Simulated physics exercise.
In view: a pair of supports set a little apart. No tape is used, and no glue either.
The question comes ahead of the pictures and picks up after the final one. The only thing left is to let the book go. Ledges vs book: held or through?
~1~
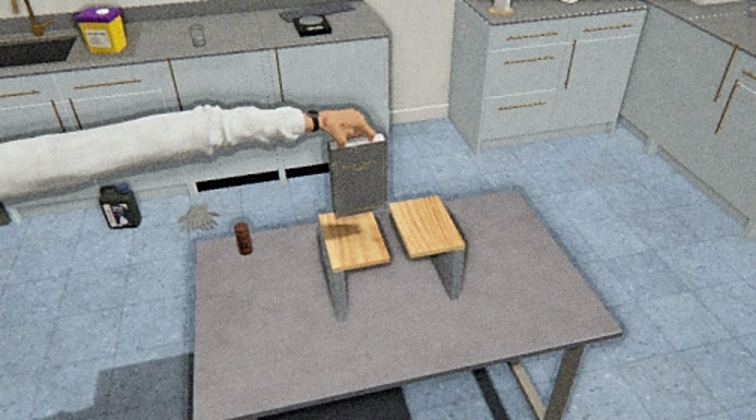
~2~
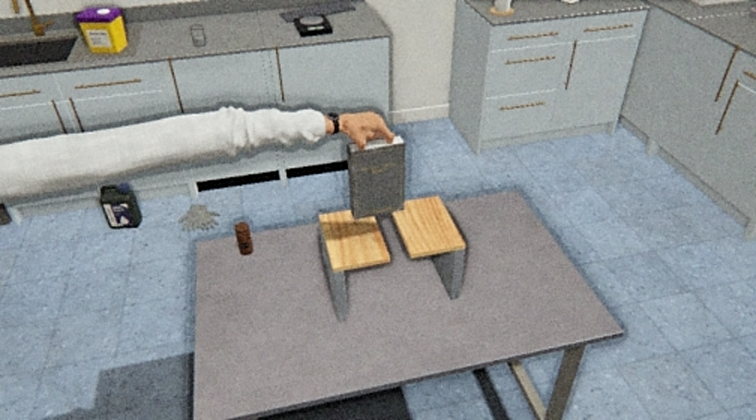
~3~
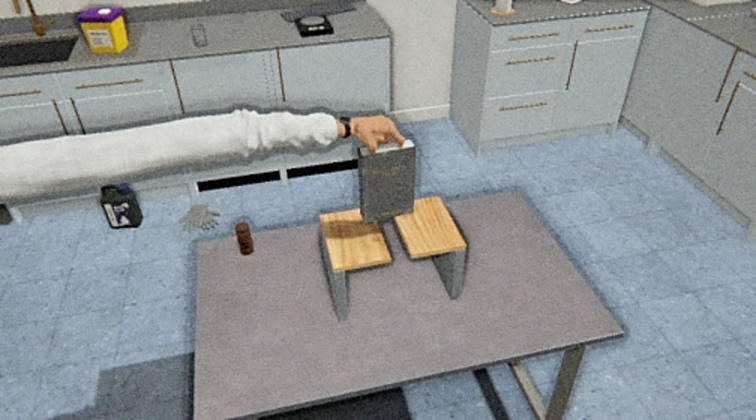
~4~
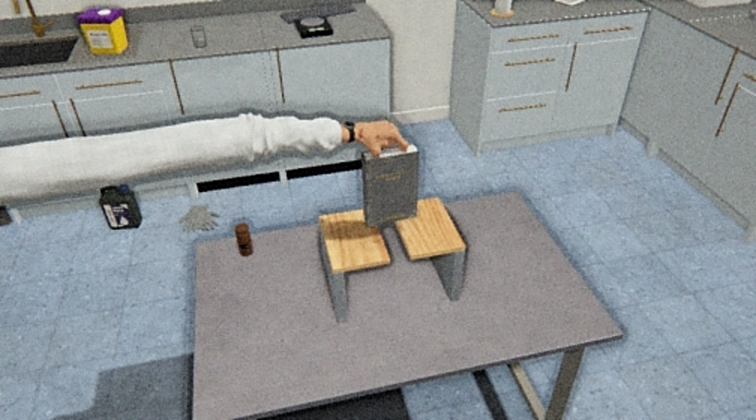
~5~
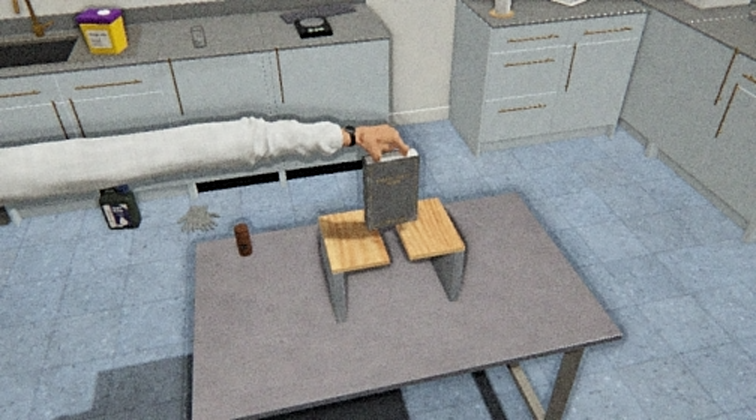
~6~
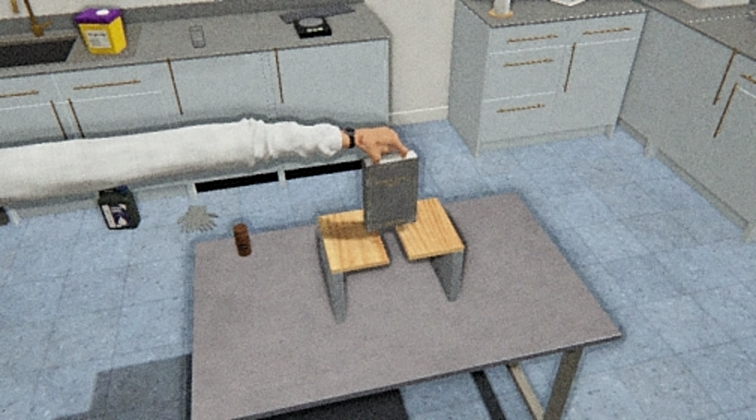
Held.
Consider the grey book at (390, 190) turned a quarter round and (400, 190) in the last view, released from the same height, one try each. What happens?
The first time it makes it through, and the second time it does not get through.
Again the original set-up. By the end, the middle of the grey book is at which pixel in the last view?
At about (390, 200).
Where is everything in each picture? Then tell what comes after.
In the first picture, being brought over the gap; grey book (359, 177); brown shaker (244, 239).
In the second picture, being brought over the gap; grey book (377, 179); brown shaker (244, 239).
In the third picture, being brought over the gap; grey book (387, 182); brown shaker (245, 239).
In the fourth picture, being brought over the gap; grey book (391, 186); brown shaker (244, 240).
In the fifth picture, being brought over the gap; grey book (391, 190); brown shaker (243, 240).
In the sixth picture, poised above the slot; grey book (390, 192); brown shaker (242, 240).
Then, 0.20 s past the last view, grey book displaced a little near (390, 200).
Then, 0.30 s past the last view, grey book resting near (390, 200).
Finally, both still in place. Final places as the last picture's camera would see them, grey book near (390, 200). The book lodges.
